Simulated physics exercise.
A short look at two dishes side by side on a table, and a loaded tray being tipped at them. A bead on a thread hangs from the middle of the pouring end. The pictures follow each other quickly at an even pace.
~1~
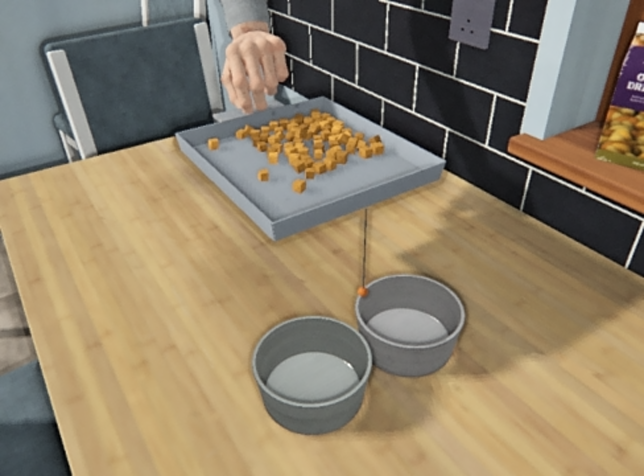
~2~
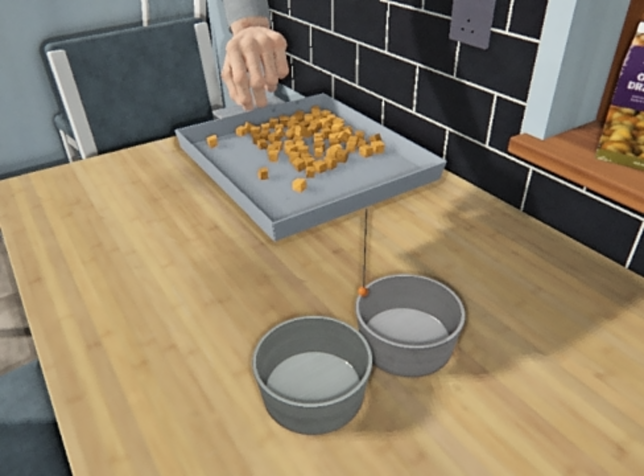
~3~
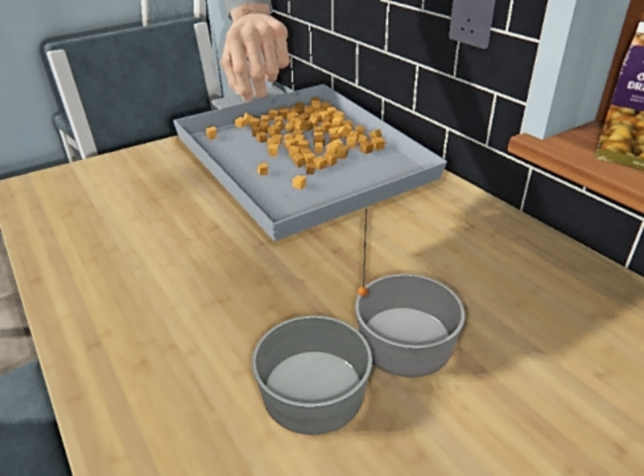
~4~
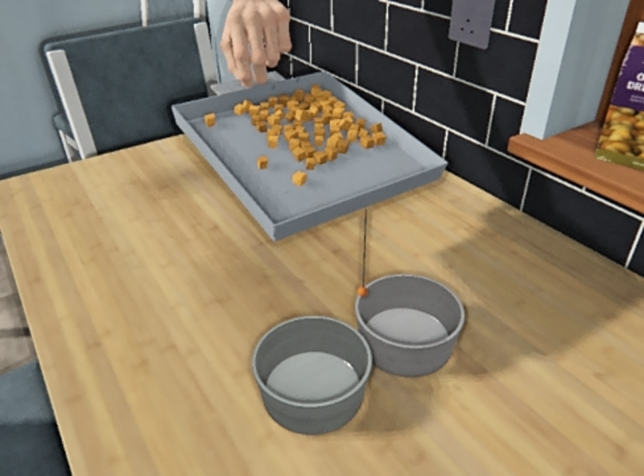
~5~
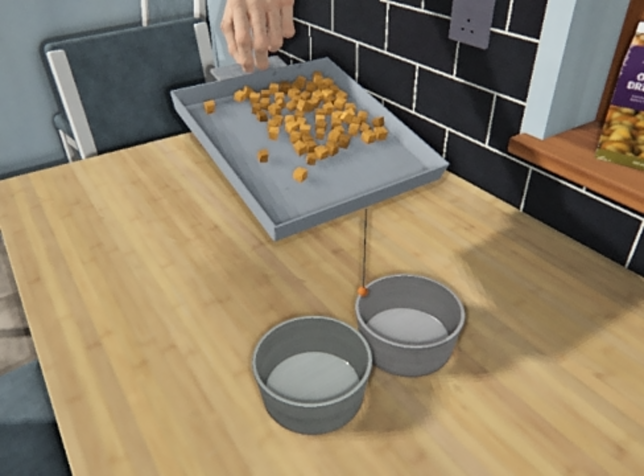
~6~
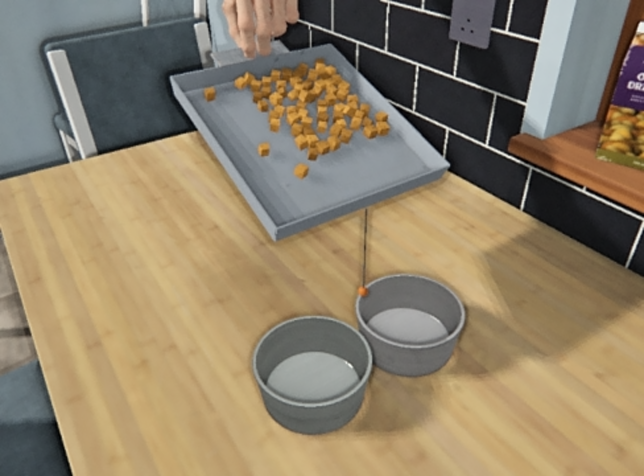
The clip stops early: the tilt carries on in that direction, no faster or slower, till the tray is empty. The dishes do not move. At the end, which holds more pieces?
The right one ends fuller.
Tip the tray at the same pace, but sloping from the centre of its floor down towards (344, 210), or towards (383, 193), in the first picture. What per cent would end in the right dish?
About 30 and 70 per cent.
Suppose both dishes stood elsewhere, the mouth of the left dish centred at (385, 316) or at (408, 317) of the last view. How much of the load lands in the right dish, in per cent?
Near 10 % and 0 %.
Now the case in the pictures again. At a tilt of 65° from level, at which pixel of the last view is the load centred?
At about (388, 181).
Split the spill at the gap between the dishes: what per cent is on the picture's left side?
Near 0 %.
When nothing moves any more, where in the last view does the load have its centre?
Roughly at (413, 355).
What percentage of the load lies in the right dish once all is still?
Close to 50 per cent.
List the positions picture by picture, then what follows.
The first frame shows corners of the pouring end near (273, 221) and (442, 161), level; middle of the load near (318, 140), croutons; left dish near (345, 411); right dish near (444, 354); bead on its thread near (363, 292).
The second frame shows corners of the pouring end near (274, 221) and (442, 161), level; middle of the load near (318, 138).
The third frame shows corners of the pouring end near (274, 222) and (443, 161), tipped barely, level across its low end; middle of the load near (318, 132).
The fourth frame shows corners of the pouring end near (275, 223) and (444, 162), tipped a little, level across its low end; middle of the load near (318, 123).
The fifth frame shows corners of the pouring end near (276, 224) and (445, 163), tipped a little, level across its low end; middle of the load near (320, 114).
The sixth frame shows corners of the pouring end near (277, 226) and (446, 164), tipped clearly, level across its low end; middle of the load near (322, 105); left dish near (345, 410); right dish near (444, 354).
Shortly afterwards, tray tipped steeply; all but a few on the tray; a little in the air.
Next, tray tipped past a quarter turn; the bulk on the tray; a little in the right dish; a little outside both; only a few in the air.
Some moments later, tray tipped past a quarter turn; near a quarter in the left dish; near half in the right dish; near a third outside both.
In the end, tray tipped past a quarter turn; near a quarter in the left dish; near half in the right dish; near a third outside both.
